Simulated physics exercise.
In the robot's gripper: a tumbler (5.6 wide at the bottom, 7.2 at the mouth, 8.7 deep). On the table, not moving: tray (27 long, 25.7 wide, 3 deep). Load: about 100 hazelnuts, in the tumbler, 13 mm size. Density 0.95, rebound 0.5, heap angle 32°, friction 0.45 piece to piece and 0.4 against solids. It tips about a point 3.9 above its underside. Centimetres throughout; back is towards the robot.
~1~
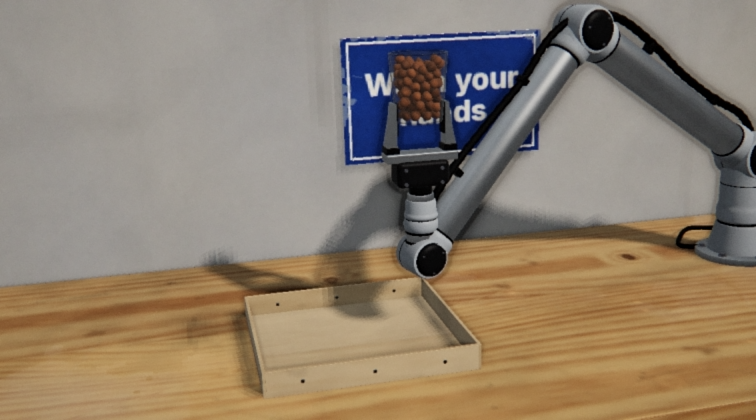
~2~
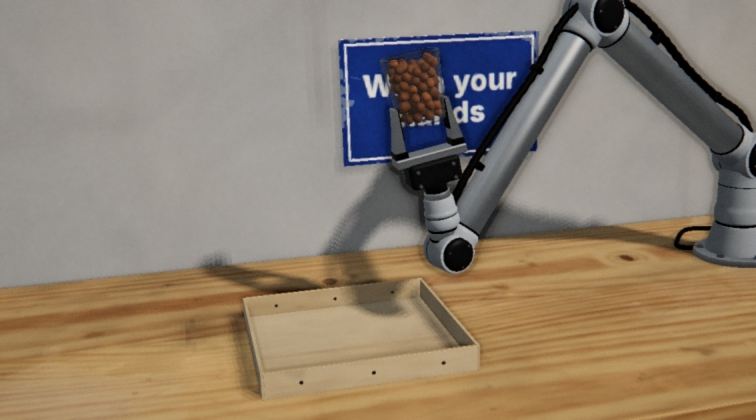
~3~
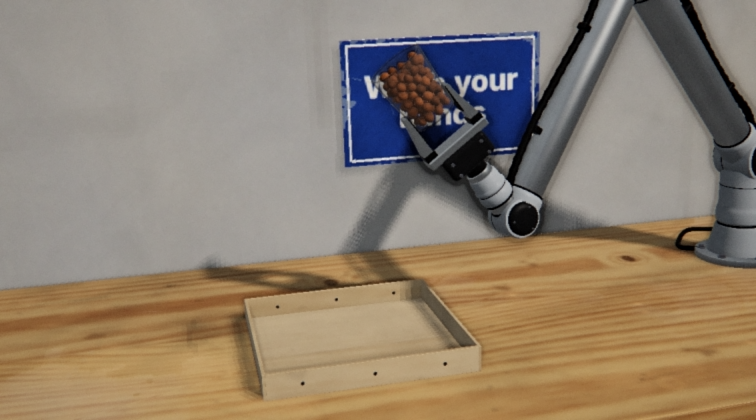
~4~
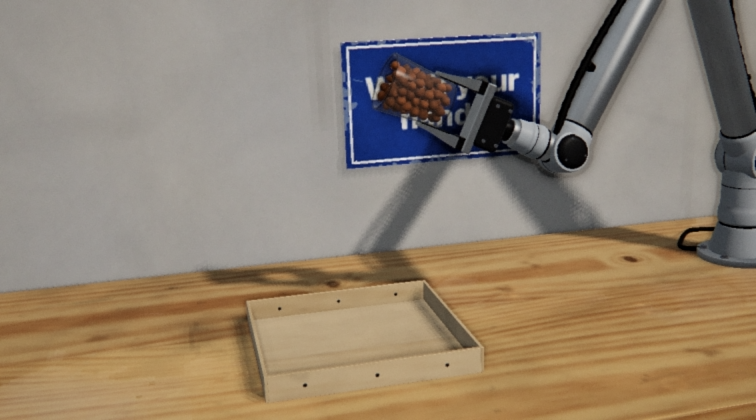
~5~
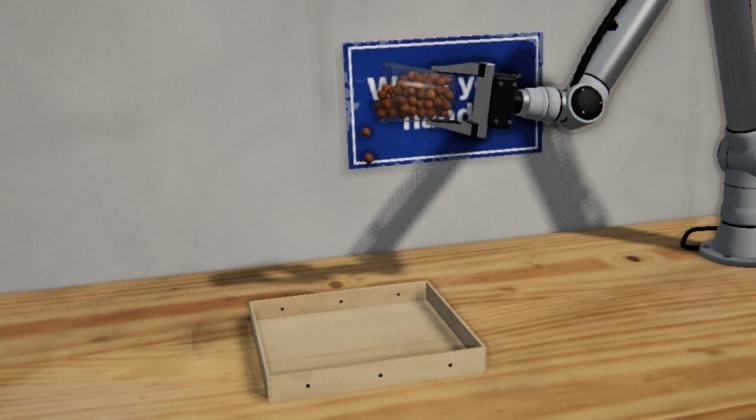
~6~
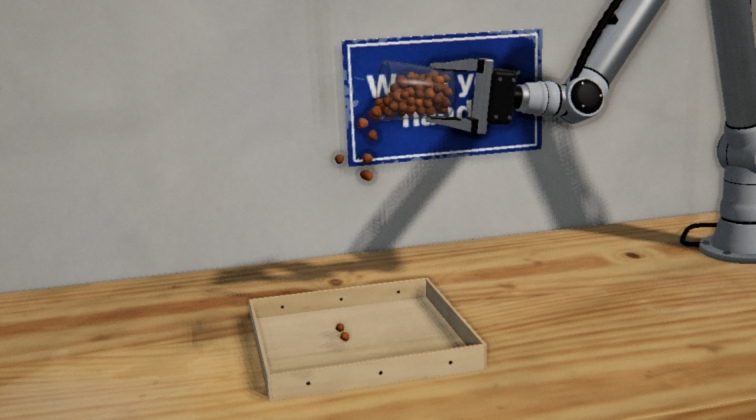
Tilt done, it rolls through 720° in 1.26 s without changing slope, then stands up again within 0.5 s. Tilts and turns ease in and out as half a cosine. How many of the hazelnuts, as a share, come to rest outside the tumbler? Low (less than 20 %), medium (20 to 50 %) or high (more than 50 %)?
Outside the tumbler the share is high, more than 50 %.
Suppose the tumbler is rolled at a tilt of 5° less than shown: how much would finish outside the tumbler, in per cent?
It would be near 40 per cent.
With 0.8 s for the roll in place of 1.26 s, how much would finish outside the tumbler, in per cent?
Then about 45 per cent.
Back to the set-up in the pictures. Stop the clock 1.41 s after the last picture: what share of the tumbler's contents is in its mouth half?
About 40 per cent.
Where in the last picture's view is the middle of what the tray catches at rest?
At about (324, 345).
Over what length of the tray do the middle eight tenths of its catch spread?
About 18 cm.
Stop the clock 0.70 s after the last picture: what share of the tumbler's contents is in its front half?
About 70 per cent.
Then, 0.70 s after the last picture, tipped 83°, highest piece 36 above the table; 65 in the tumbler, 28 in the tray, 11 in flight or on a rim.
Then, 1.41 s after the last picture, tipped 66°, highest piece 35 above the table; 57 in the tray, 40 in the tumbler, 3 on the table or floor, 4 in flight or on a rim.
Then, 1.96 s after the last picture, upright, highest piece 36 above the table; 60 in the tray, 40 in the tumbler, 4 on the table or floor.
Then, 2.66 s after the last picture, upright, highest piece 36 above the table; 60 in the tray, 40 in the tumbler, 4 on the table or floor.
Final count, 60 in the tray, 40 in the tumbler, 4 on the table or floor. That is 62 % outside the tumbler.
